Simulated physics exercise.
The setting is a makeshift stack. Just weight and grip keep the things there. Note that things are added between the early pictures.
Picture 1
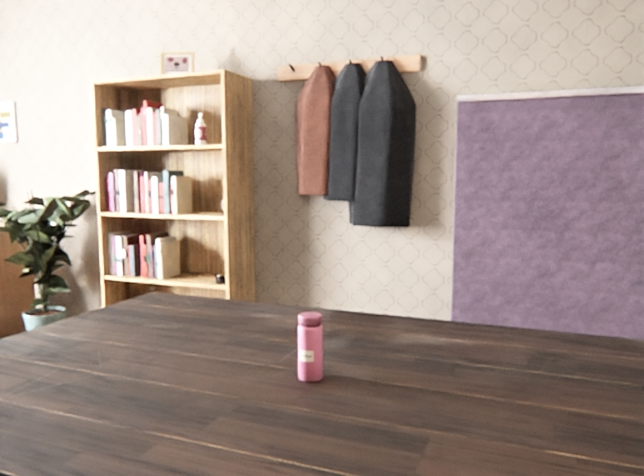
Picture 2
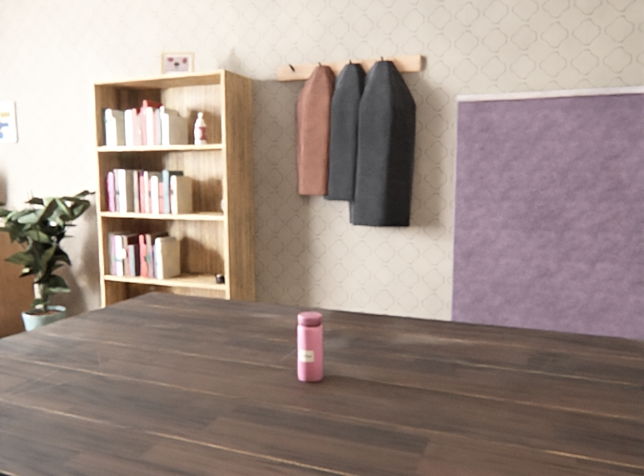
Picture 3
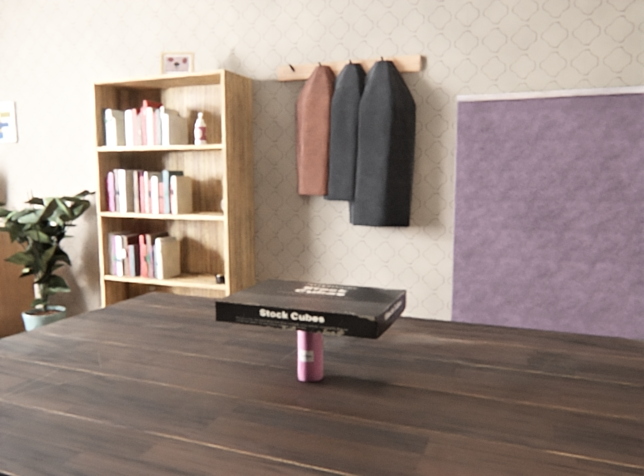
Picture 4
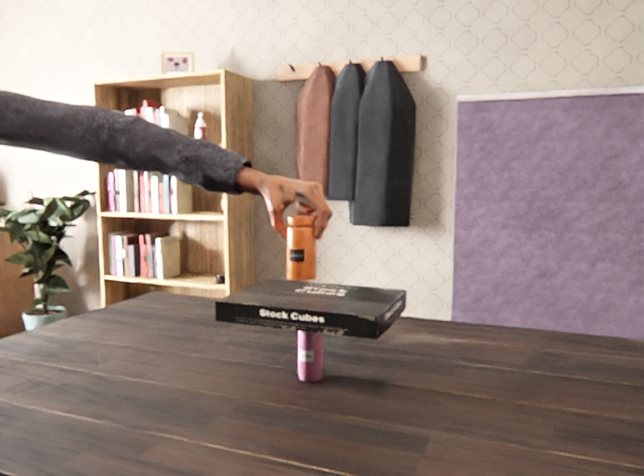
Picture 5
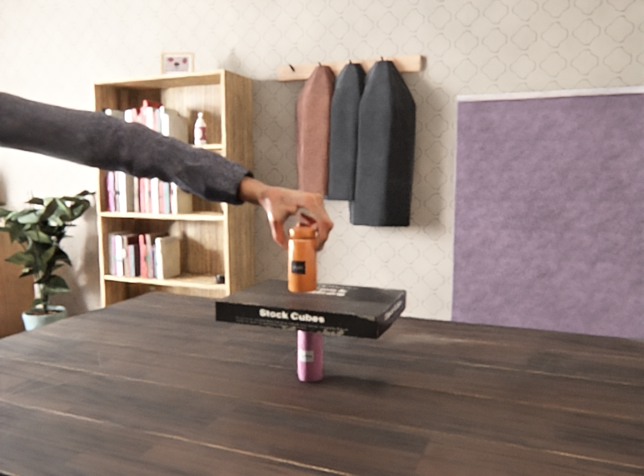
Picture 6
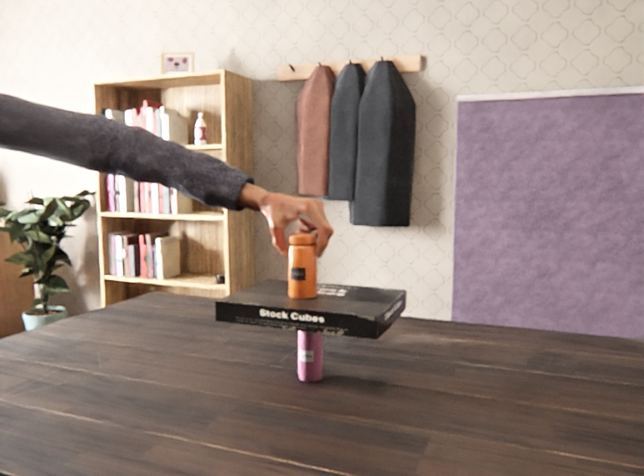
A flat black box appears on top of a pink shaker standing on a dark wooden table, and then a hand reaching in from the left lowers an orange shaker onto the box, keeping its fingers at the lid.
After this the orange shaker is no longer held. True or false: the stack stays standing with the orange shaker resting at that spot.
True.
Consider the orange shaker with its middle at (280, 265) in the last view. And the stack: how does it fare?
What happens next is that it remains standing.
Then, 0.40 s past the last view, nothing moves.
Then, 1.30 s past the last view, orange shaker resting near (303, 266).
Finally, all 3 still in place. Final places as the last picture's camera would see them, orange shaker near (303, 266). The stack holds.
